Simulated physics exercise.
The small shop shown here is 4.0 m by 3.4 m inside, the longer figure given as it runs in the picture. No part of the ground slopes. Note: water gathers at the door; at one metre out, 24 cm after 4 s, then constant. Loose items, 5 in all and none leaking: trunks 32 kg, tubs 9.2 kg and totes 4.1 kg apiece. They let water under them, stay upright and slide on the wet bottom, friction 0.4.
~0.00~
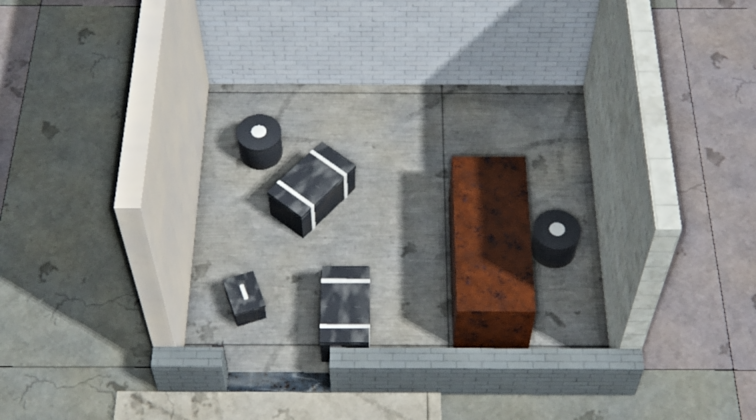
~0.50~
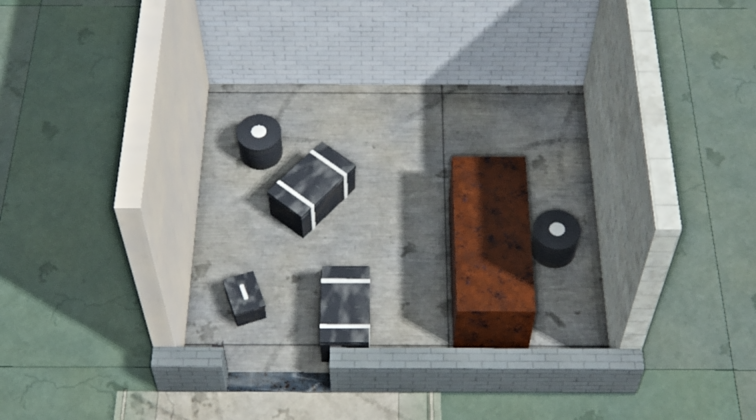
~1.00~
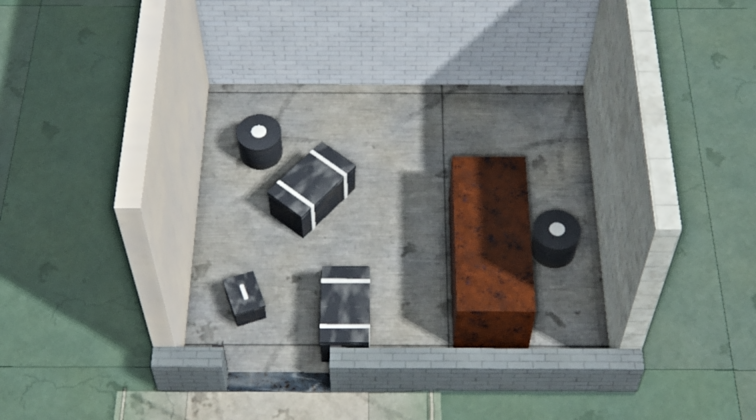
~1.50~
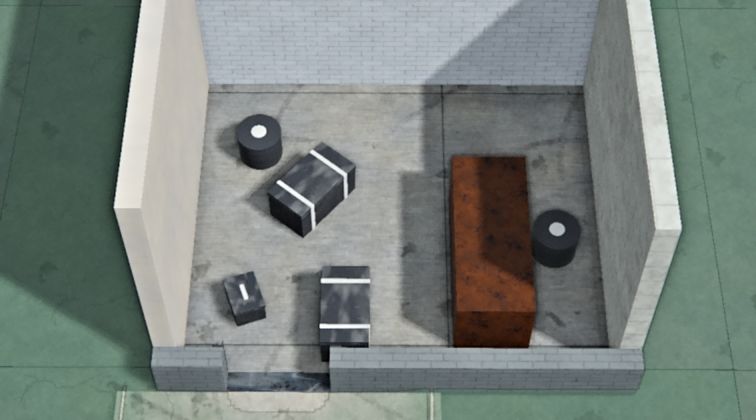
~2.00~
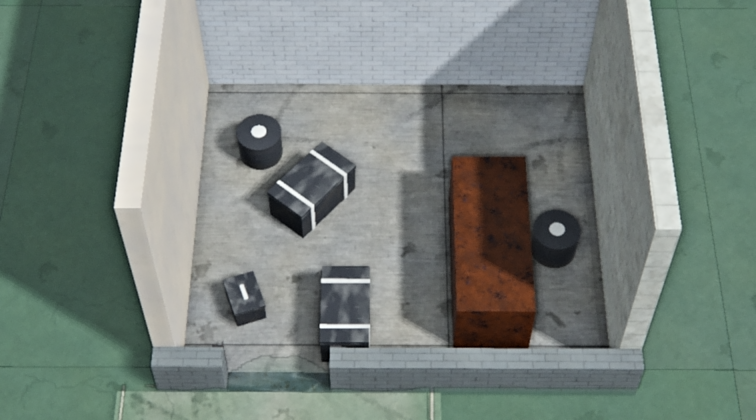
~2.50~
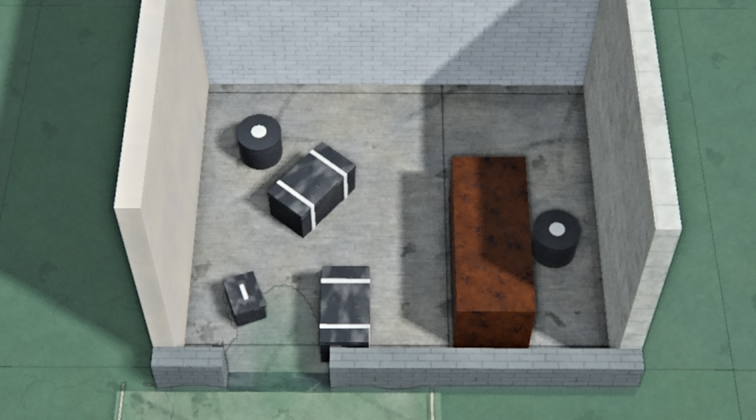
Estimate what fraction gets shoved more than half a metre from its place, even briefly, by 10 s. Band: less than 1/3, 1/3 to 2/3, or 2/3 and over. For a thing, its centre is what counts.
Band: 2/3 and over.
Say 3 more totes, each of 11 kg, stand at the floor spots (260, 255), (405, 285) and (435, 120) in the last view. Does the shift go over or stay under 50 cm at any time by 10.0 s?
In order: Farther; not as far; farther.
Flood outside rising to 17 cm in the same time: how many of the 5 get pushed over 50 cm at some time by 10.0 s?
With that change, 2 of them.
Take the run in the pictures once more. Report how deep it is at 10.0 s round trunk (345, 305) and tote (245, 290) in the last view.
About 5 and 15 cm.
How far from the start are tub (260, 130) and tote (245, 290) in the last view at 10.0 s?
Respectively 300 and 400 cm.
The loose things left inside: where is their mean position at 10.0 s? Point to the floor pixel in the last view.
Centred roughly on (522, 234).
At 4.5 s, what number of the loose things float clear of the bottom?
Count at that moment: 1.
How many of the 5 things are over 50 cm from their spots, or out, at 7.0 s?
I get 3.
After 3.5 s 1 of 5 are over 50 cm from their spots; 0 afloat.
After 4.5 s 1 of 5 are over 50 cm from their spots; 1 afloat.
After 7.0 s 3 of 5 are over 50 cm from their spots; 2 afloat.
After 10.0 s 4 of 5 are over 50 cm from their spots, and 4 have been at some point; 4 afloat.
